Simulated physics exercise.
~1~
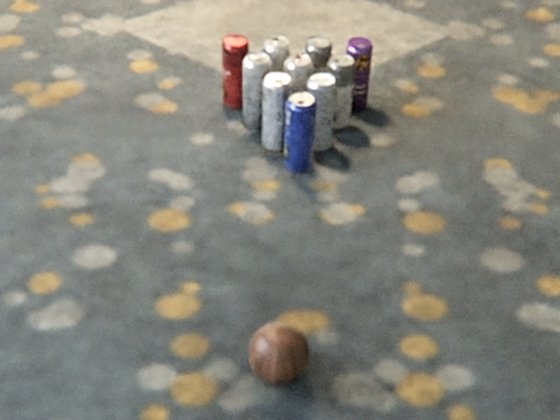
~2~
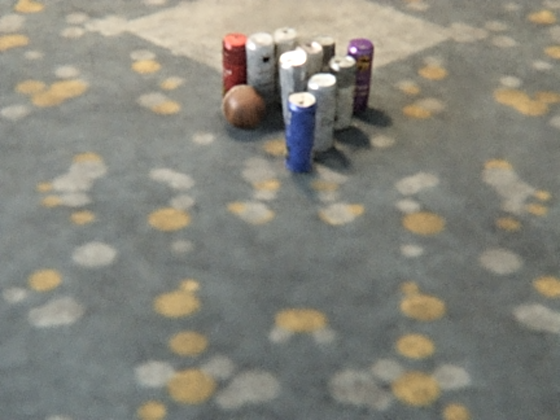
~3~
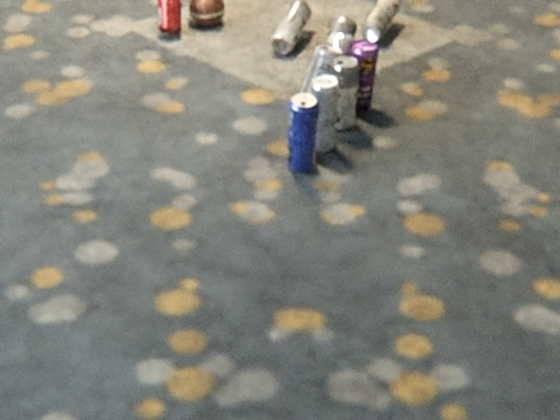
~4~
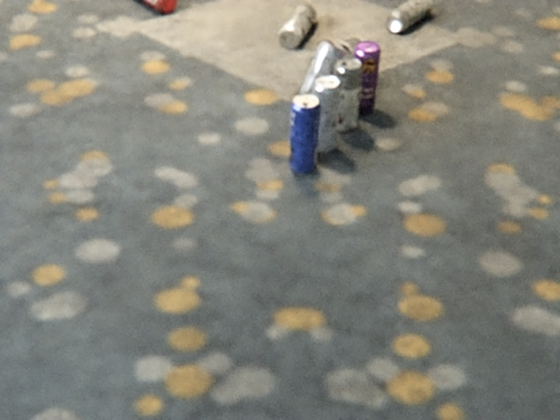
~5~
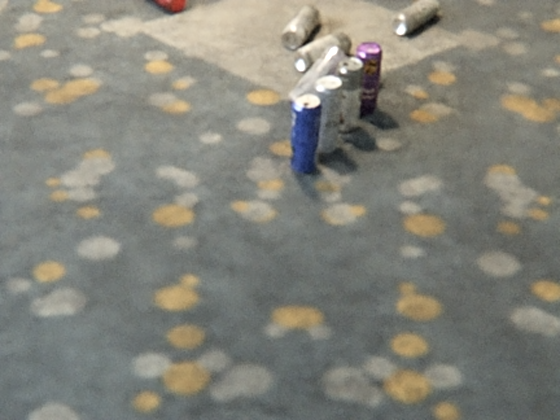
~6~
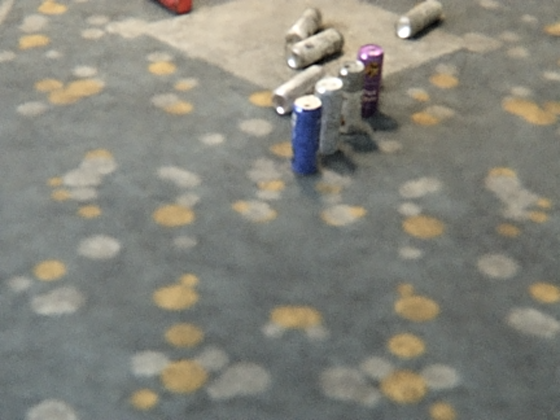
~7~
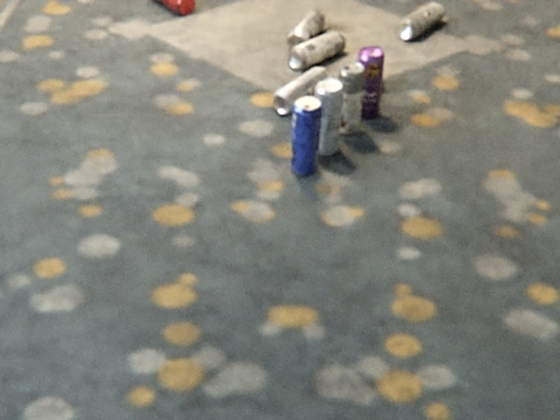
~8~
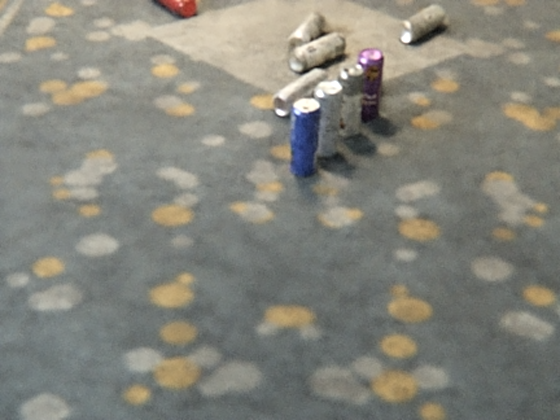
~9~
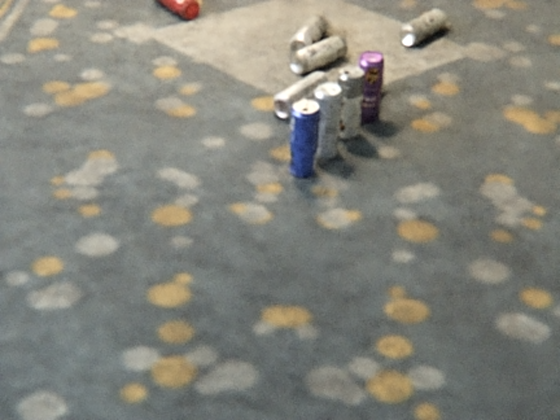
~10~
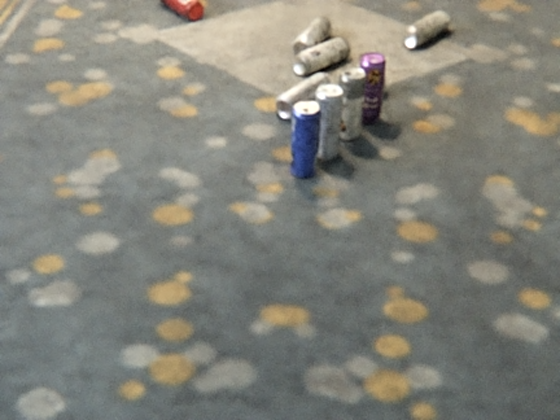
A brown wooden ball rolled away across the patterned carpet into the left side of a cluster of standing tubes, toppling the red one and several silver ones, while the blue, the purple and two silver tubes stayed upright.
